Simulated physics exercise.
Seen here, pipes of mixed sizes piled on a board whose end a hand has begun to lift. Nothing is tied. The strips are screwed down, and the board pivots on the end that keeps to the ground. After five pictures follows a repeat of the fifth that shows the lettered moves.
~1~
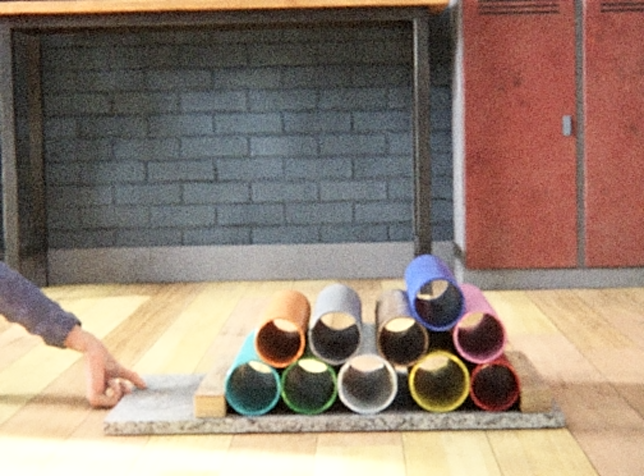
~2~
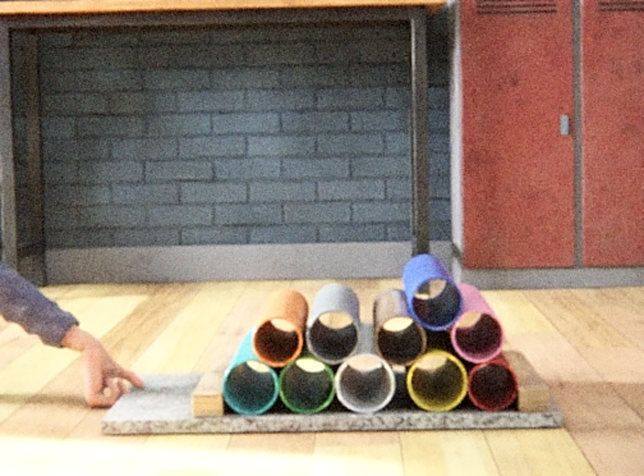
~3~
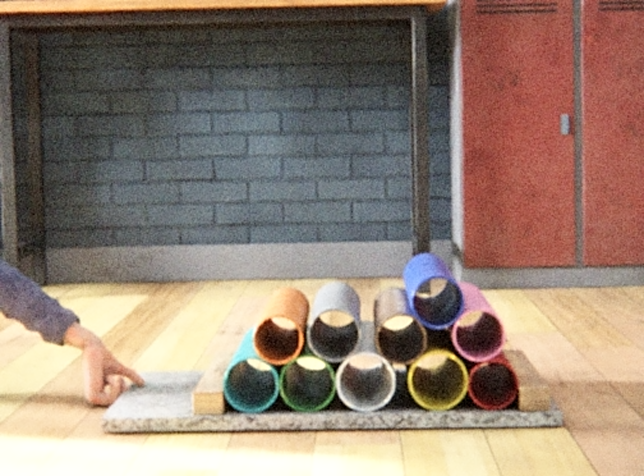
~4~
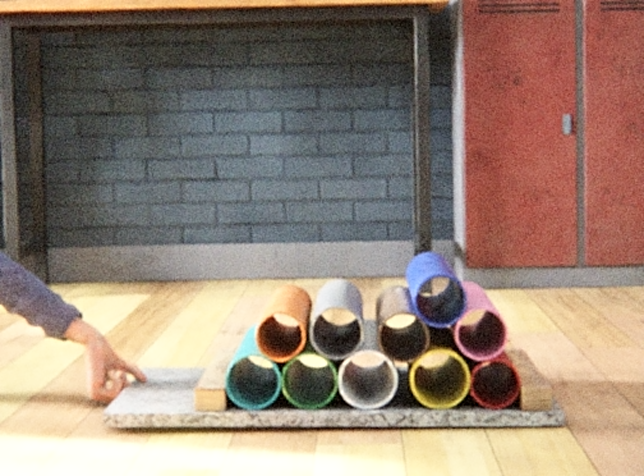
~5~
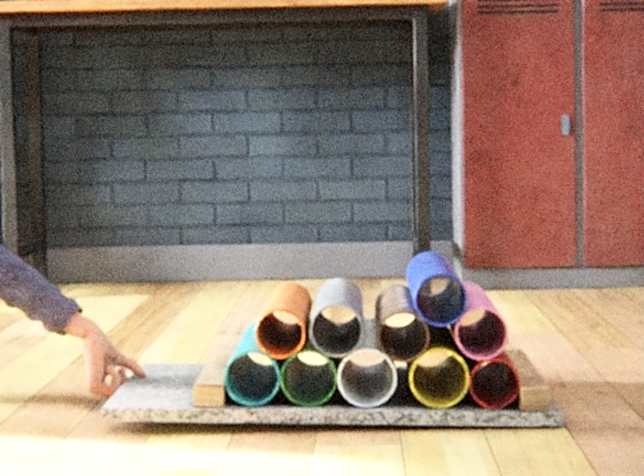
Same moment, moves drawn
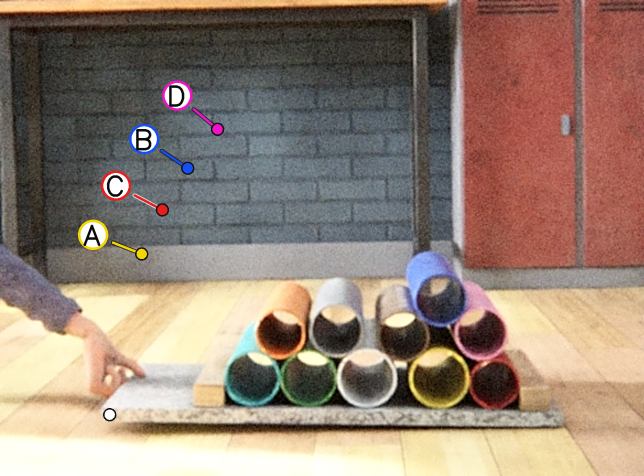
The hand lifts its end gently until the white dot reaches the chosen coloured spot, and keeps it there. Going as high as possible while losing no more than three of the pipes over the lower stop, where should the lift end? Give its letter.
No higher than C.
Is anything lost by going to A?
At A: Yes.
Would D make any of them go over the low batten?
At D: Yes.
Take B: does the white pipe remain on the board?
The white pipe: Yes.
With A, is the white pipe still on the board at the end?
Yes, with A.
On the marked copy, A at (142, 254); B at (188, 168); C at (162, 210); D at (217, 129); the white dot at (110, 415).
Taking C. A third of the way, board at 17°.
Two thirds of the way, board at 29°.
When it is over, board at 29°, two over the low batten (pink, blue).
As for the rest, A two over the low batten (pink, blue); B five over the low batten; D five over the low batten.
